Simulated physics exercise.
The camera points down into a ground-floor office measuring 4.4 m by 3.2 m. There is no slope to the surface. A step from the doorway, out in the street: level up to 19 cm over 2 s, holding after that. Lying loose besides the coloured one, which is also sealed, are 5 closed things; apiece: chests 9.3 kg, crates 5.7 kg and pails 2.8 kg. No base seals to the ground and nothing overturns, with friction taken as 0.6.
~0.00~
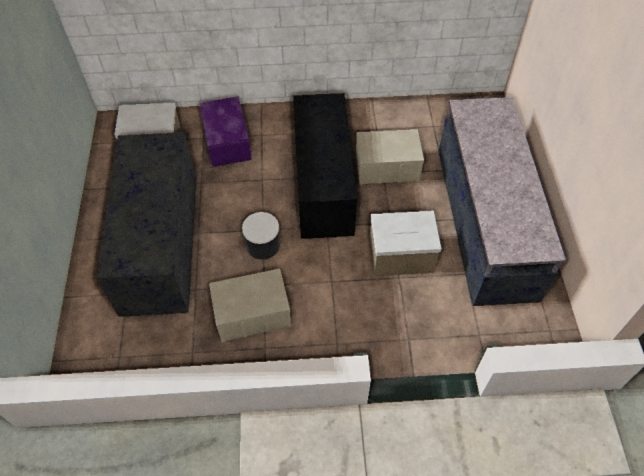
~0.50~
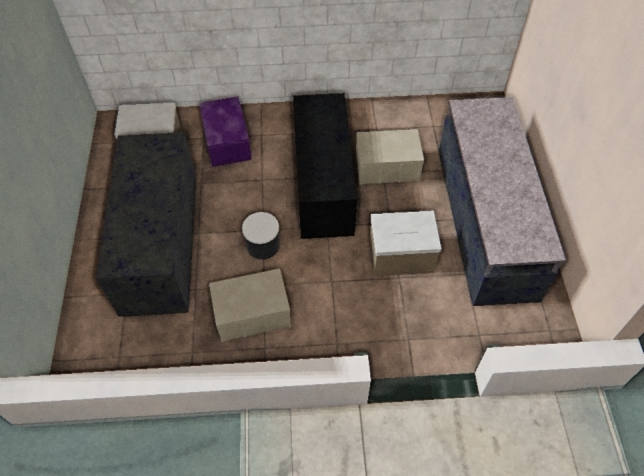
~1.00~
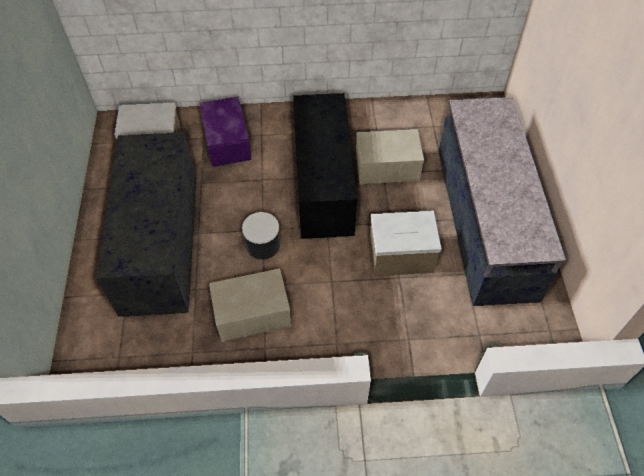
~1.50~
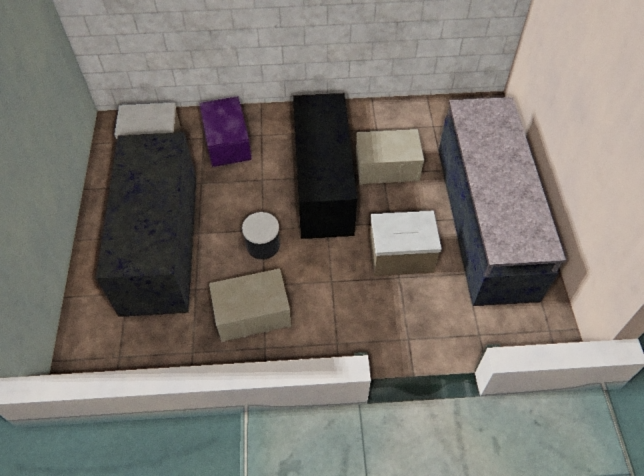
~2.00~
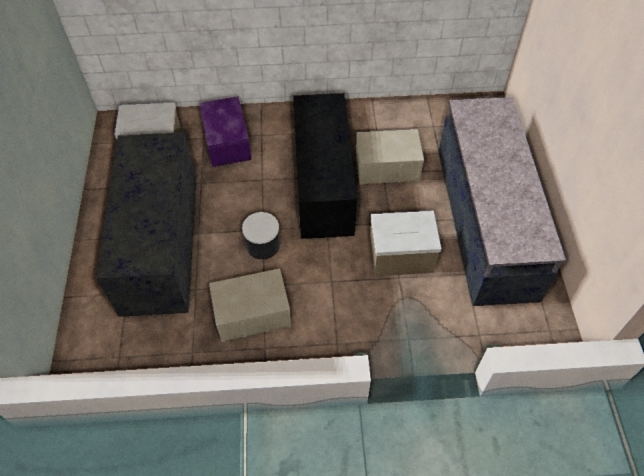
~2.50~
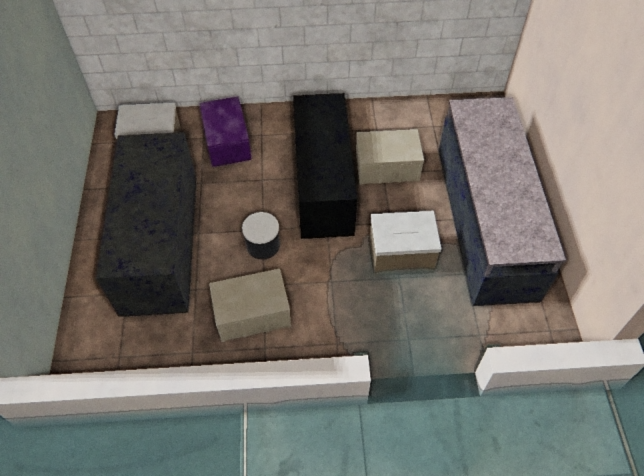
Water spreading over the pale paving outside, then slipping through the doorway gap onto a tiled floor among motionless blocks.
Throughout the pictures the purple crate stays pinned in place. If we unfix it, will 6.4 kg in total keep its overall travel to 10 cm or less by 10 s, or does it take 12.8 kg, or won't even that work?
Neither one succeeds.
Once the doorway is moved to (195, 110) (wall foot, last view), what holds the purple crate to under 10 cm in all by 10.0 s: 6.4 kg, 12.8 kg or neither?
Then neither load is enough.
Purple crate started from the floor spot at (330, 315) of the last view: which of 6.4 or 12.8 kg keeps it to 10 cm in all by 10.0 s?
Neither is enough.
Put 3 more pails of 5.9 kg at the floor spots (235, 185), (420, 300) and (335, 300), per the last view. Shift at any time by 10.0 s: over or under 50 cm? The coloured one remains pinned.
In the order given, within the mark, then beyond the mark, and last beyond the mark.
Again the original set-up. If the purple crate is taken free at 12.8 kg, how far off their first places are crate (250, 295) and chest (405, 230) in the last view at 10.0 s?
Respectively 40 and 150 cm.
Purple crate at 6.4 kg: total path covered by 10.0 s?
Adding it all up, something like 80 cm.
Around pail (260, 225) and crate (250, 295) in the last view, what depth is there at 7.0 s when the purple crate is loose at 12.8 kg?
First about 5 cm, second about 3 cm.
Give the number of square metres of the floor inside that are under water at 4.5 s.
The covered patch comes to about 6.5 m2.
After 3.5 s the purple crate would be 0 cm from its start with 6.4 kg and 0 cm from its start with 12.8 kg; 0 cm of water round it then.
After 4.5 s the purple crate would be 0 cm from its start with 6.4 kg and 0 cm from its start with 12.8 kg; 1 cm of water round it then.
After 7.0 s the purple crate would be 30 cm from its start with 6.4 kg and 7 cm from its start with 12.8 kg; 5 cm of water round it then.
After 10.0 s the purple crate would be 74 cm from its start with 6.4 kg and 66 cm from its start with 12.8 kg; 8 cm of water round it then.
